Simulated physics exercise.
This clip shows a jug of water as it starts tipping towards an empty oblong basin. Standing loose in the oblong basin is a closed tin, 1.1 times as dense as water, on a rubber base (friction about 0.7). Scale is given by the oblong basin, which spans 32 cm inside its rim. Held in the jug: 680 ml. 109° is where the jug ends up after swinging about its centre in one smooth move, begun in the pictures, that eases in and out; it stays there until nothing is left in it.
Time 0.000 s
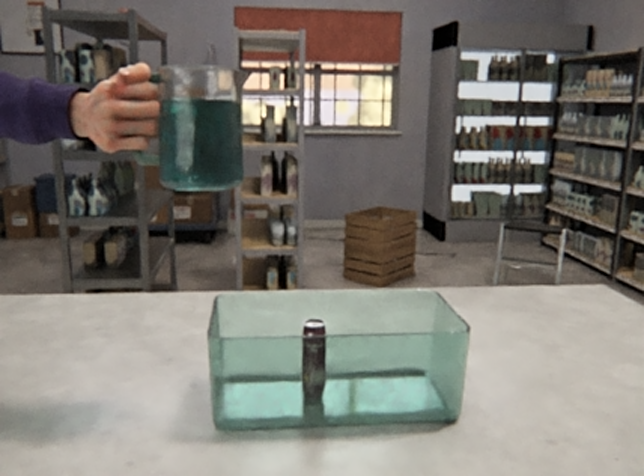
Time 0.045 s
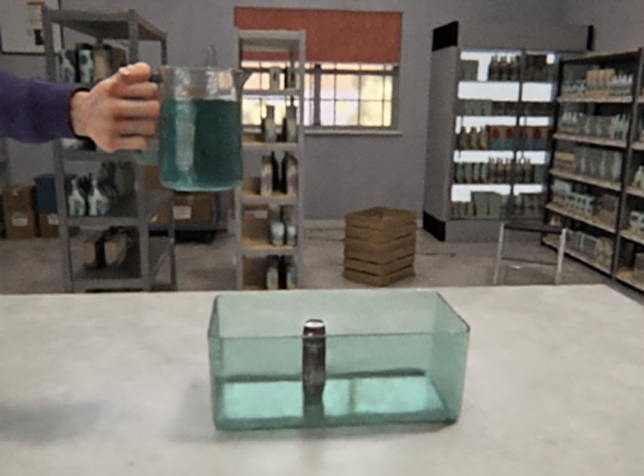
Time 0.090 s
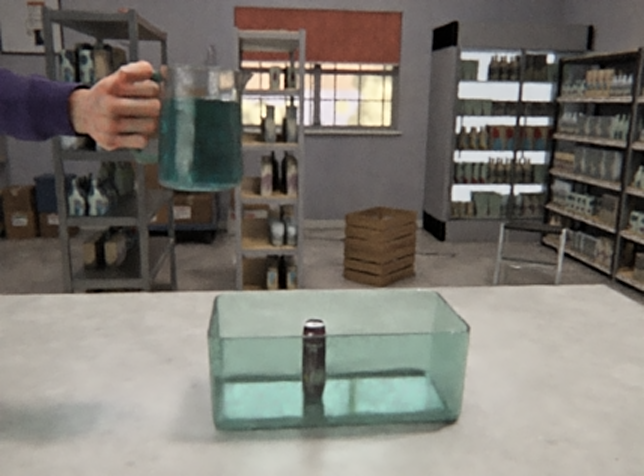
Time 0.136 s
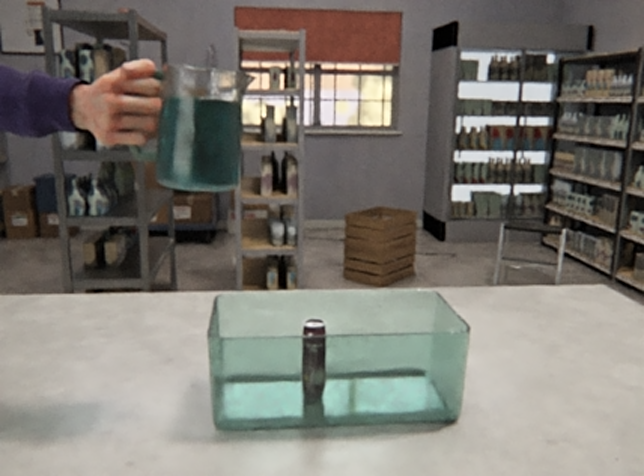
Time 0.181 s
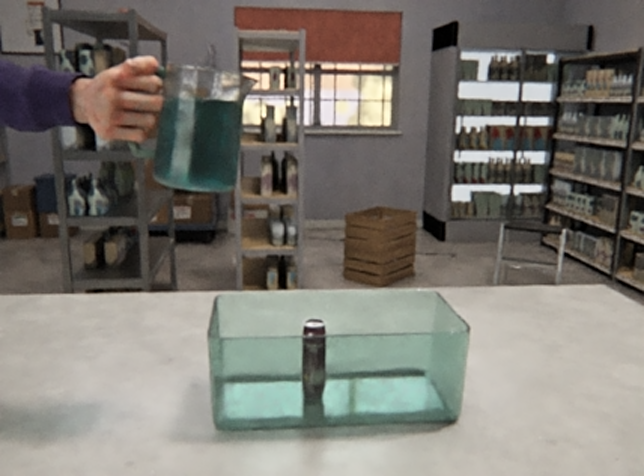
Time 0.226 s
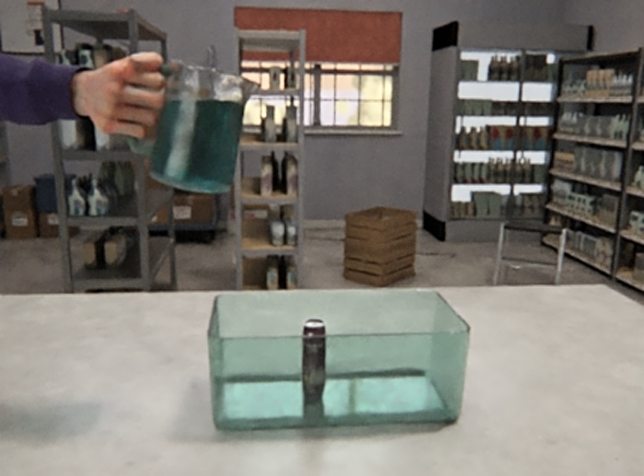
In a grey-walled storeroom with bottle-lined shelves, a wooden crate and a red-shaded window, a still camera looks across a pale tabletop. A clear, green-tinted oblong basin sits on the table with a small dark cylinder upright inside, while a purple-sleeved hand at upper left holds a glass jug of teal liquid. The hand keeps the jug nearly level, then slowly tilts it slightly to the right.
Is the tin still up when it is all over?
Yes, it does not capsize.
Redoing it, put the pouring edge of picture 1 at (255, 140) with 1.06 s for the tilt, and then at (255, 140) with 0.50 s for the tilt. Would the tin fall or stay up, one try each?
Trial 1 - tin tips; trial 2 - tin tips.
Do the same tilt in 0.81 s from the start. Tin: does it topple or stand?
With that tilt, the tin stays on its base.
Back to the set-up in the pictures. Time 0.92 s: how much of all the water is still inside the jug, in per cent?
About 40 percent.
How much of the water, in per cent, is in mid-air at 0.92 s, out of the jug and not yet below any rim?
I'd put it at about 34 per cent of the liquid.
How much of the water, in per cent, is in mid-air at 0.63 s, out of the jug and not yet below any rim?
8 %.
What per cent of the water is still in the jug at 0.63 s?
Portion remaining: Approx. 92 per cent.
Then, 0.63 s in, the tilt is 70° and 92 per cent is still to pour; the tin stands where it began.
Then, 0.92 s in, the tilt is 104° and 39 per cent is still to pour; the tin stands where it began.
Then, 1.23 s in, the tilt is 109° and 4 per cent is still to pour; the tin stands where it began.
Then, 1.56 s in, the tilt is 109° and 0 per cent is still to pour; the tin stands where it began.
Finally, the tin stands where it began.
